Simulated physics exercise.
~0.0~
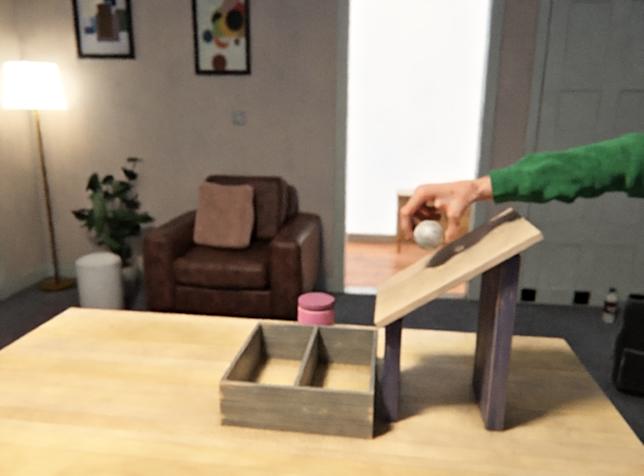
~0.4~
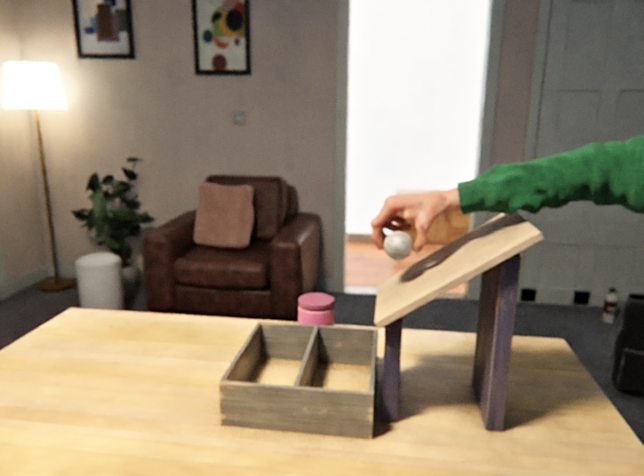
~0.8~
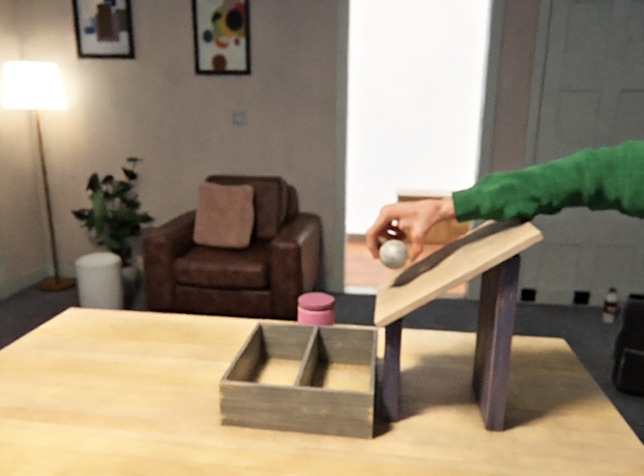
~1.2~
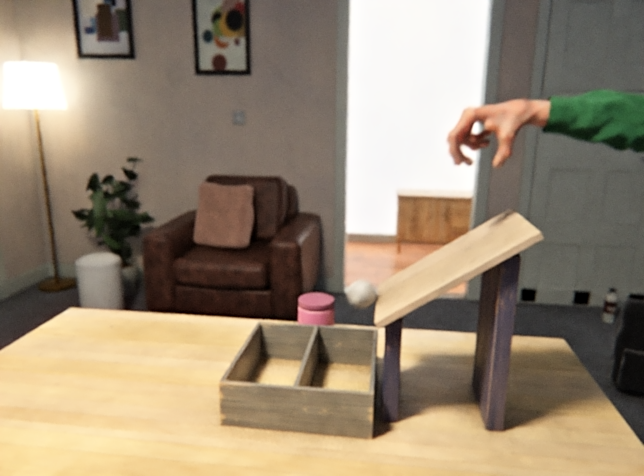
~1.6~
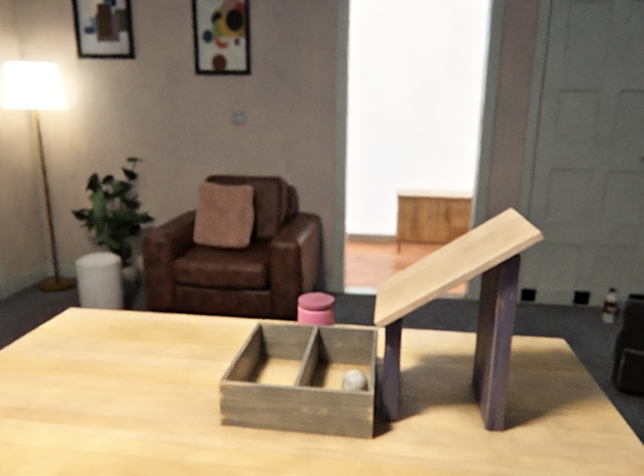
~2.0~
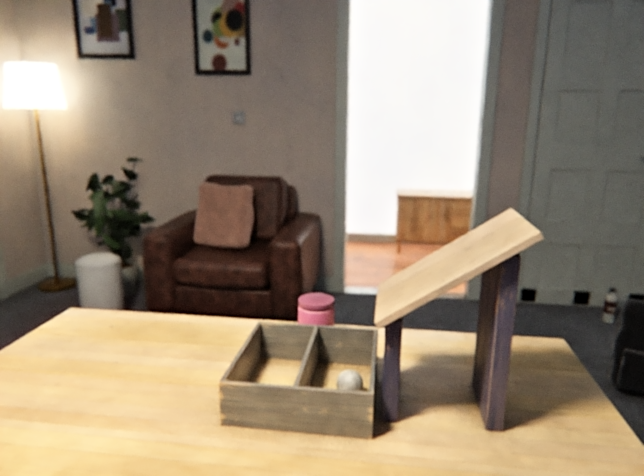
A hand in a green sleeve held a small white ball over a wooden ramp, moved it left and let go, and the ball left the ramp's lower end and dropped into the tray's nearer bay, settling there beside the divider.
